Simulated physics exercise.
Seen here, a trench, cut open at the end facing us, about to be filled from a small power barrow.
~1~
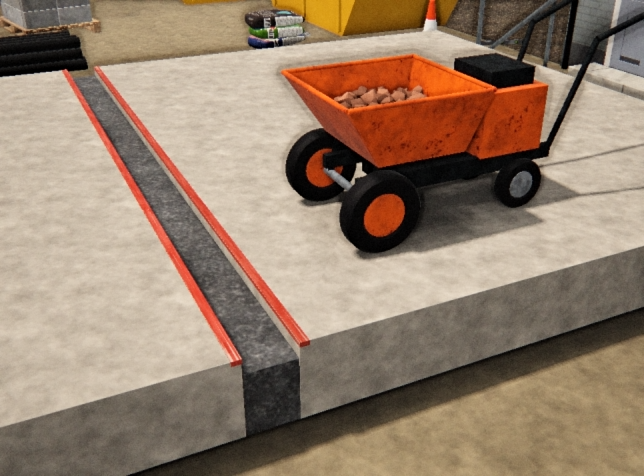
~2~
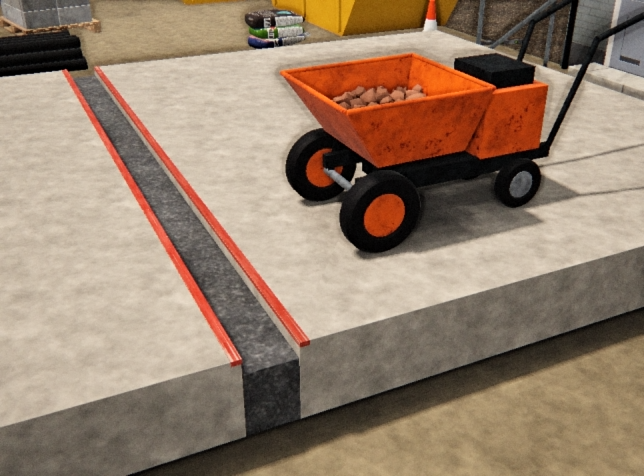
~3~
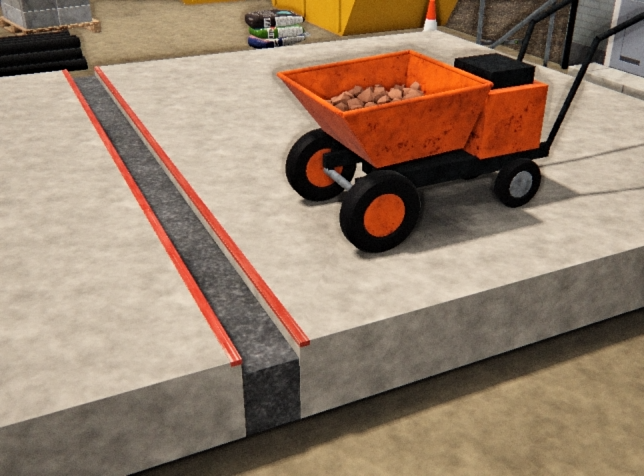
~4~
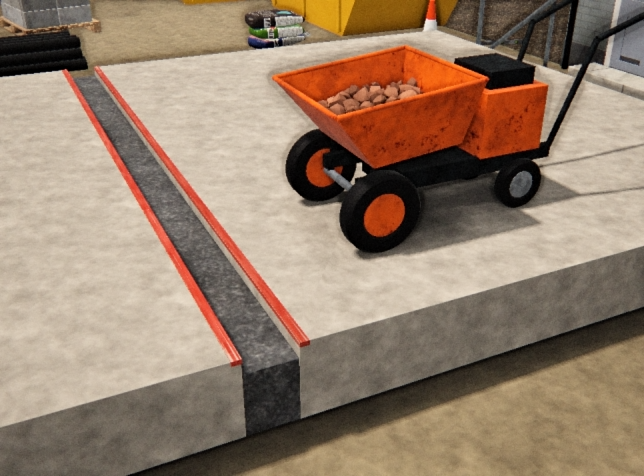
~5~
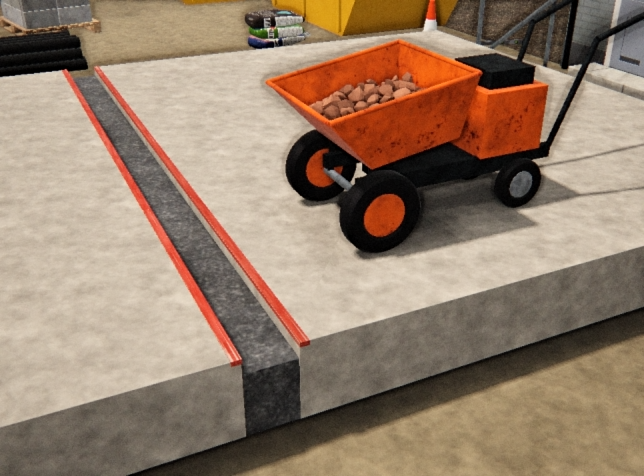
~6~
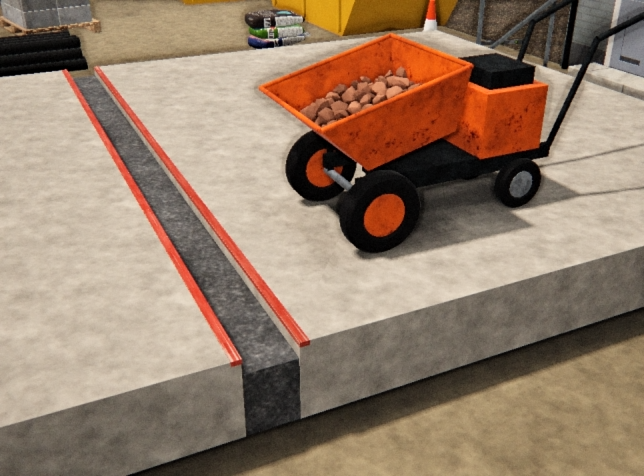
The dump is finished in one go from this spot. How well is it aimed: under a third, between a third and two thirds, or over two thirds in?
In the trench: From one third to two thirds.
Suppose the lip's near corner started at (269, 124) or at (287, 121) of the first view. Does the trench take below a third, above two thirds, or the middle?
In turn: Below one third; less than a third.
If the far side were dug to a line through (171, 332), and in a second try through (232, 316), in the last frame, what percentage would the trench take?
First some 70, then 40 per cent.
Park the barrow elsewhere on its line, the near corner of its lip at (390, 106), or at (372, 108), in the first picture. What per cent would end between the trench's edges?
In turn 30 and 40 in a hundred.
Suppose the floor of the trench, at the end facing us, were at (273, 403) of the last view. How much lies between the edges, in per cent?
Close to 90 per cent.
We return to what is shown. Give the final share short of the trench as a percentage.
Near 10 %.
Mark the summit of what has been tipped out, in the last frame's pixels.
At about (224, 228).
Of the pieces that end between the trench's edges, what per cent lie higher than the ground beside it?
Some 45 per cent.
Soon, skip tipped steeply; all in the skip.
A while on, skip tipped right over; most in the skip; a stray few short of the trench; a small part in or heaped over the trench.
Towards the end, skip tipped right over; about a third in the skip; a small part short of the trench; about half in or heaped over the trench; a stray few beyond it.
Finally, skip tipped right over; about a third in the skip; a small part short of the trench; about half in or heaped over the trench; a stray few beyond it.
